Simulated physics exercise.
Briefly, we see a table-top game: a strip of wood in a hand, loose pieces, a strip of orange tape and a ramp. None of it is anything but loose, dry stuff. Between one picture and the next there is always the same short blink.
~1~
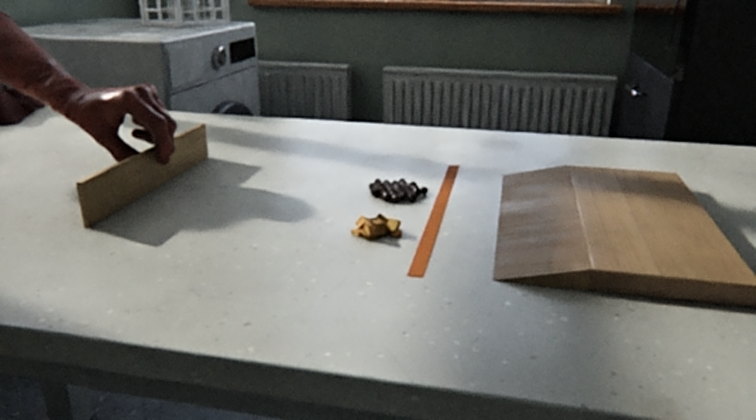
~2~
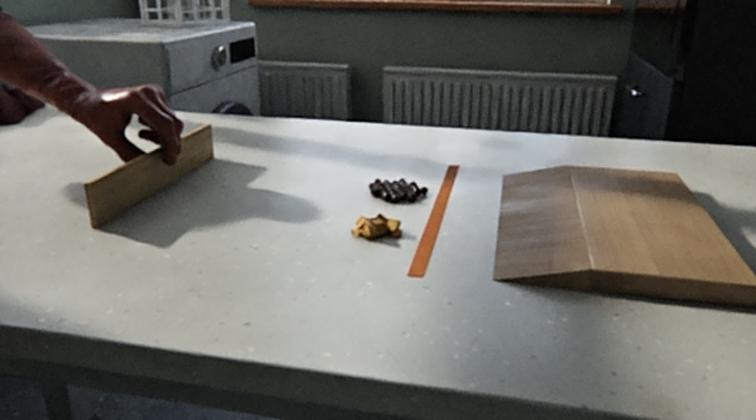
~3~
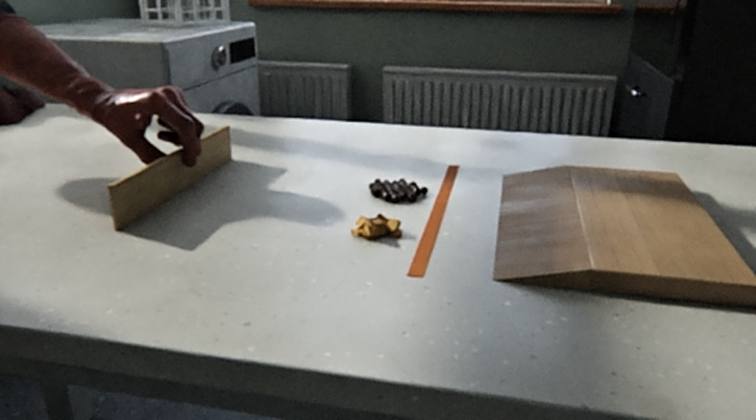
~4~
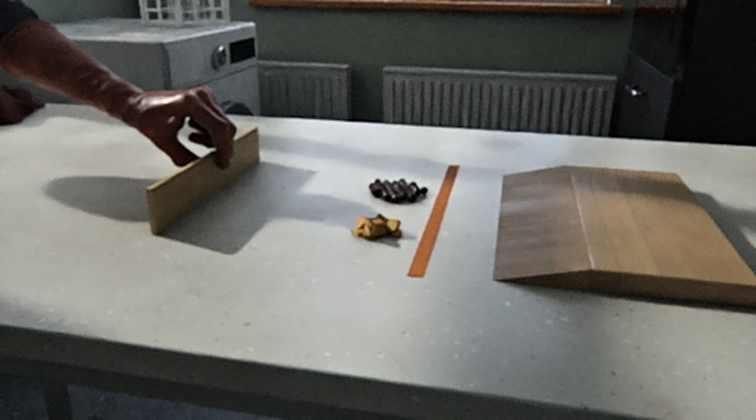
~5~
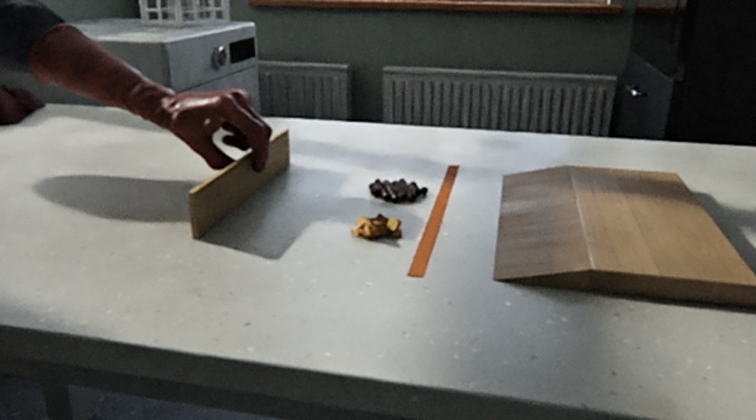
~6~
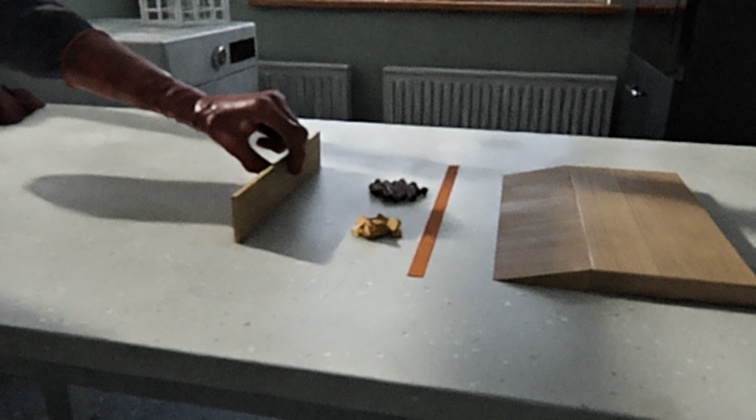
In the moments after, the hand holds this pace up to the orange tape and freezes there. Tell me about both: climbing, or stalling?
Nearer portion: None on top; farther portion: At least some up.
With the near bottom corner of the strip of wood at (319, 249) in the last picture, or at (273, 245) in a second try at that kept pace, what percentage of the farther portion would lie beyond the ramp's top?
In the first case 100 per cent, in the second 90 per cent.
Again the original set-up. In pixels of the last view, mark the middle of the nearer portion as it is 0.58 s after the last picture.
Somewhere close to (504, 240).
Then, 0.14 s later than the last frame, strip of wood still moving, near (374, 164); nearer portion every one short of the ramp; farther portion every one short of the ramp.
Then, 0.30 s later than the last frame, strip of wood stopped at the orange tape; nearer portion every one short of the ramp; farther portion roughly a quarter on the ramp, the larger part short of the ramp.
Then, 0.58 s later than the last frame, strip of wood stopped at the orange tape; nearer portion roughly two thirds on the ramp, roughly a third short of the ramp; farther portion roughly two thirds past the top, roughly a third on the ramp.
When it is over, strip of wood stopped at the orange tape; nearer portion not one past the top, roughly two thirds on the ramp, roughly a third short of the ramp; farther portion roughly two thirds past the top, roughly a third short of the ramp.
